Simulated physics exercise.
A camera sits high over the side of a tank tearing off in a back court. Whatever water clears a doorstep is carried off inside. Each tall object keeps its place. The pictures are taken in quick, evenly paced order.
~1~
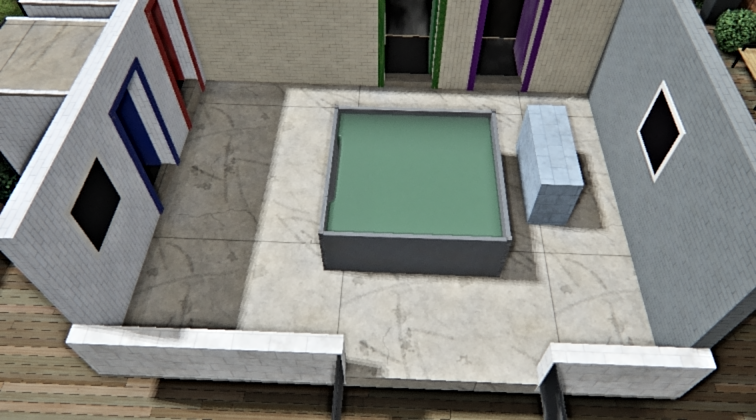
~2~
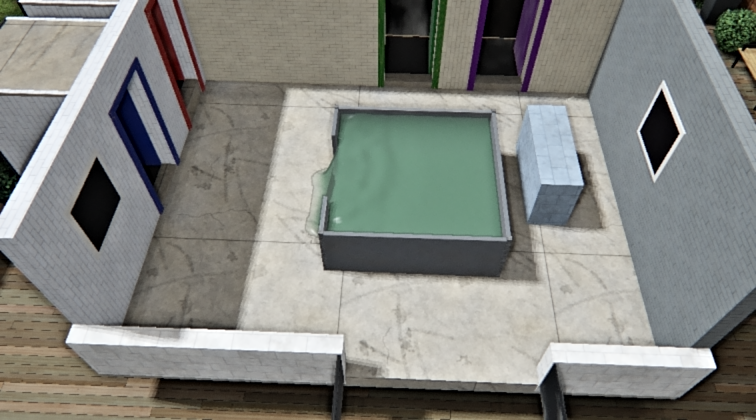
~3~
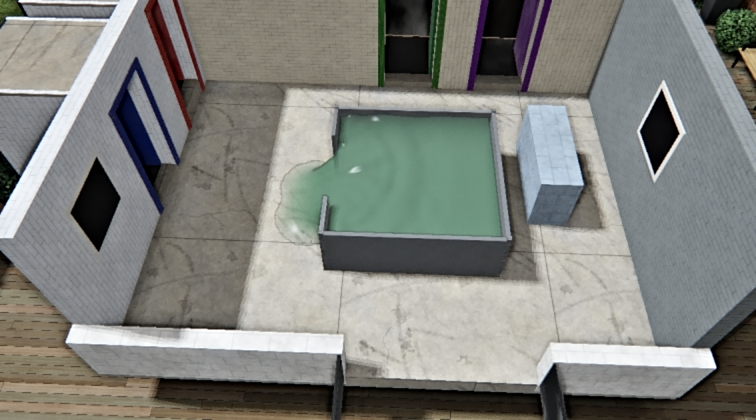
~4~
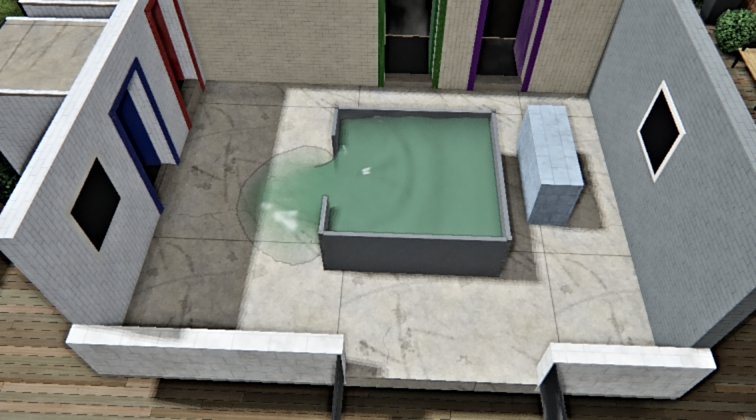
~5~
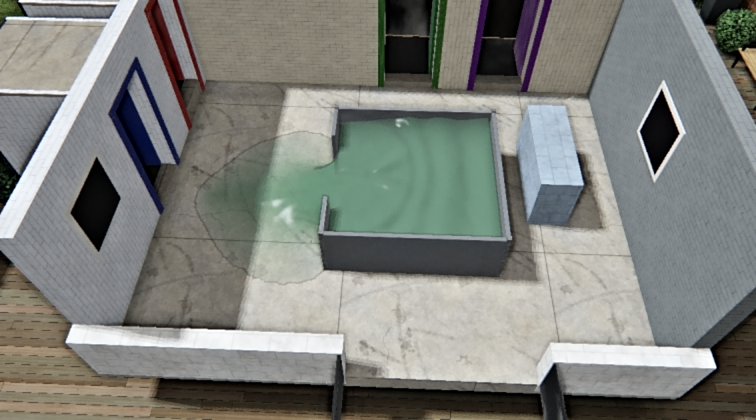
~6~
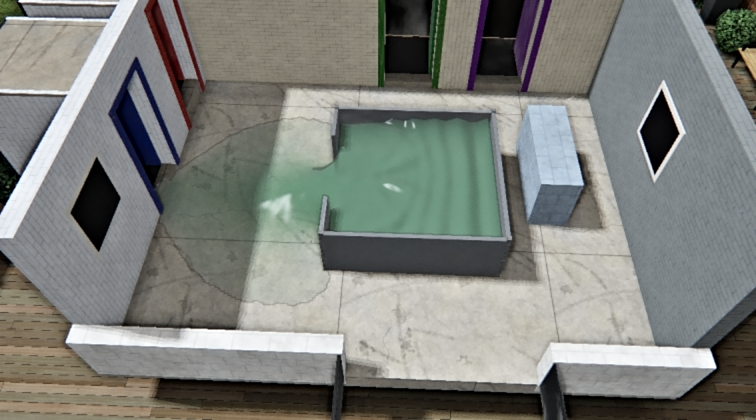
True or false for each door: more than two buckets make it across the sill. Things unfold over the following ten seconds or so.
Purple door: False; green door: False; red door: False; blue door: True.
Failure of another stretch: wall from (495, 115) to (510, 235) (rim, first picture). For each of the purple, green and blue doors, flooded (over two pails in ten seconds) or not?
The purple door ends up above, the green door falls short, and the blue door ends up above.
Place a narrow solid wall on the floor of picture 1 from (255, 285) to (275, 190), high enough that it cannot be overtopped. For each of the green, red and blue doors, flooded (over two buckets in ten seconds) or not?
Then: Green is under; red keeps below it; blue floods.
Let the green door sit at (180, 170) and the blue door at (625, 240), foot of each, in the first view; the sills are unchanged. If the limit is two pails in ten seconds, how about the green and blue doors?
Result - green: Crosses the limit; blue: Crosses the limit.
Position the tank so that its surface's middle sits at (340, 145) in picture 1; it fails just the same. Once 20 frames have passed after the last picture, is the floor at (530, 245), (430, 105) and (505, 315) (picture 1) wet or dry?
In that order: Dry, under water, dry.
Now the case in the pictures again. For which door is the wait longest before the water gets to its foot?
I'd go with the purple door.
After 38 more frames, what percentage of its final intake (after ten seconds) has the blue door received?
It works out at roughly 85 percent of the ten-second total.
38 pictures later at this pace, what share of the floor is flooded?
The answer is around 95 per cent.
A moment on, water covers 35 % of the floor; the purple door not reached, the green door not reached, the red door wet at the sill, nothing in, the blue door far over two buckets in.
Next, water covers 35 % of the floor; the purple door not reached, the green door not reached, the red door wet at the sill, nothing in, the blue door far over two buckets in.
Then, water covers 60 % of the floor; the purple door not reached, the green door wet at the sill, nothing in, the red door under two buckets in, the blue door far over two buckets in.
Later, water covers 95 % of the floor; the purple door wet at the sill, nothing in, the green door wet at the sill, nothing in, the red door under two buckets in, the blue door far over two buckets in.
In the end, water covers 100 % of the floor; the purple door wet at the sill, nothing in, the green door wet at the sill, nothing in, the red door under two buckets in, the blue door far over two buckets in.
